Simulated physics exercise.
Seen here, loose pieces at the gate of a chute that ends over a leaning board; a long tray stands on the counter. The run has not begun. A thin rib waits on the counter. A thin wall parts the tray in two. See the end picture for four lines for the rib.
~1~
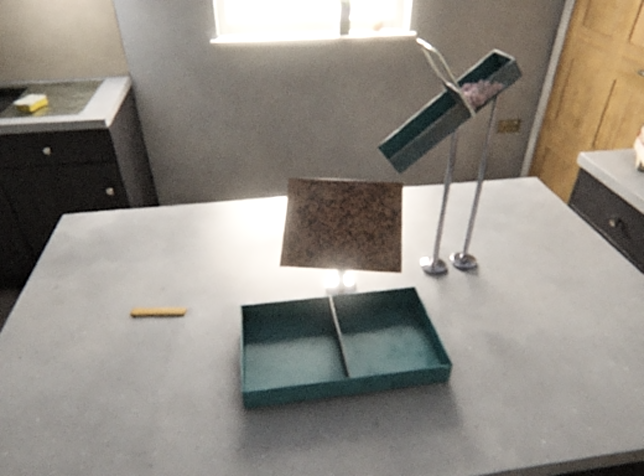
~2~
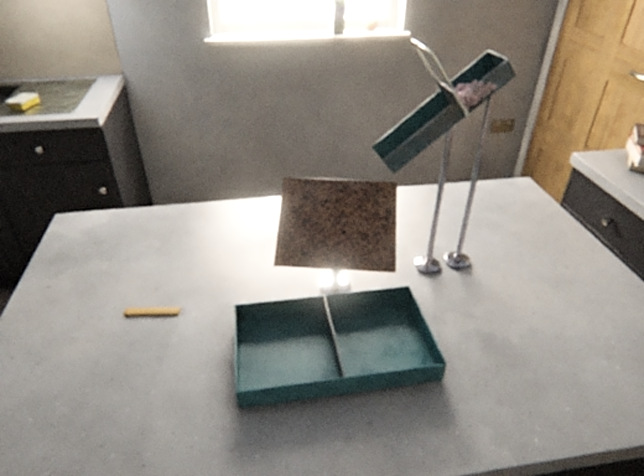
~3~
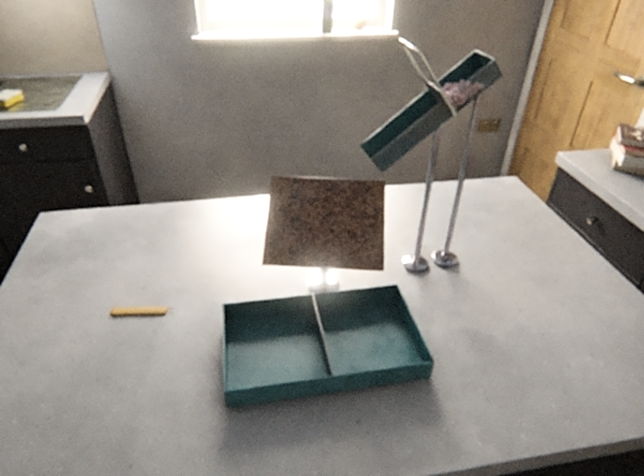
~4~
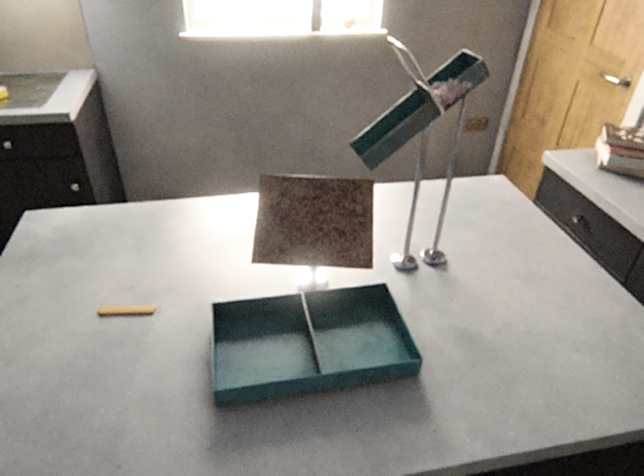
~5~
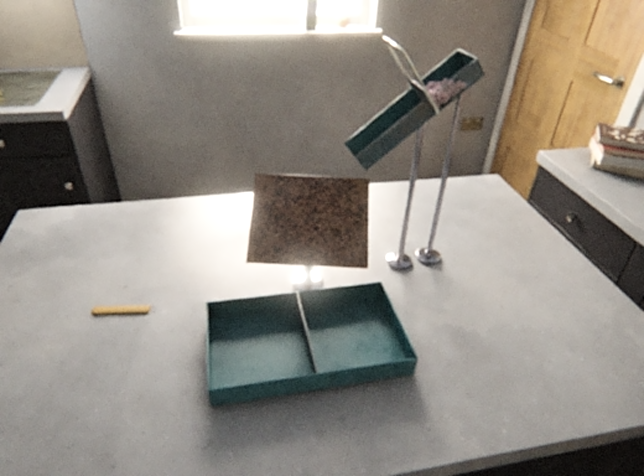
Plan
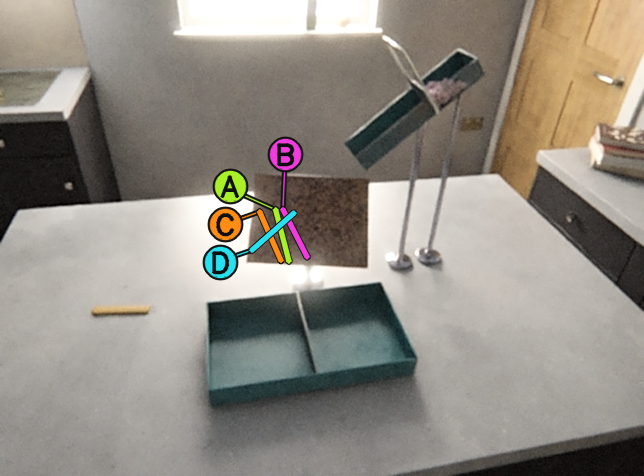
The footage shows a divided teal tray on a pale counter below a tilted brown board, with small pale pieces in a sloping chute on two stands; the view shifts slightly rightward while the objects themselves stay still.
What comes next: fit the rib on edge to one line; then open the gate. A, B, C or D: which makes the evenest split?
Use line A.
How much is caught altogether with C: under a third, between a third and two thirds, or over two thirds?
It is over two thirds.
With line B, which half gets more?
The right half.
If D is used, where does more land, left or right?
Left.
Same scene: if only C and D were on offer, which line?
That is line C.
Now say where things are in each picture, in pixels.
The first frame shows load behind the gate near (475, 94), sugar pearls; lip of the chute near (393, 167), sloping fairly steeply.
The second frame shows middle of the board near (337, 223), tilted fairly steeply; middle of its low edge near (334, 269); of its high edge near (340, 180).
The third frame shows front corners of the tray near (225, 391) and (434, 361); front end of its middle wall near (333, 376); gate still shut near (435, 89).
The fourth frame shows middle of the load near (445, 92); lip near (365, 164).
The fifth frame shows middle of the load near (439, 92); lip near (360, 163).
On the marked copy, line A from (275, 209) to (288, 261); line B from (282, 209) to (307, 257); line C from (259, 211) to (280, 260); line D from (293, 213) to (251, 250).
If A is chosen, of what is caught, close to half in the left half, close to half in the right.
If B is chosen, of what is caught, a small share in the left half, the bulk in the right.
If C is chosen, of what is caught, the bulk in the left half, close to a quarter in the right.
If D is chosen, of what is caught, all but a few in the left half, a small share in the right.
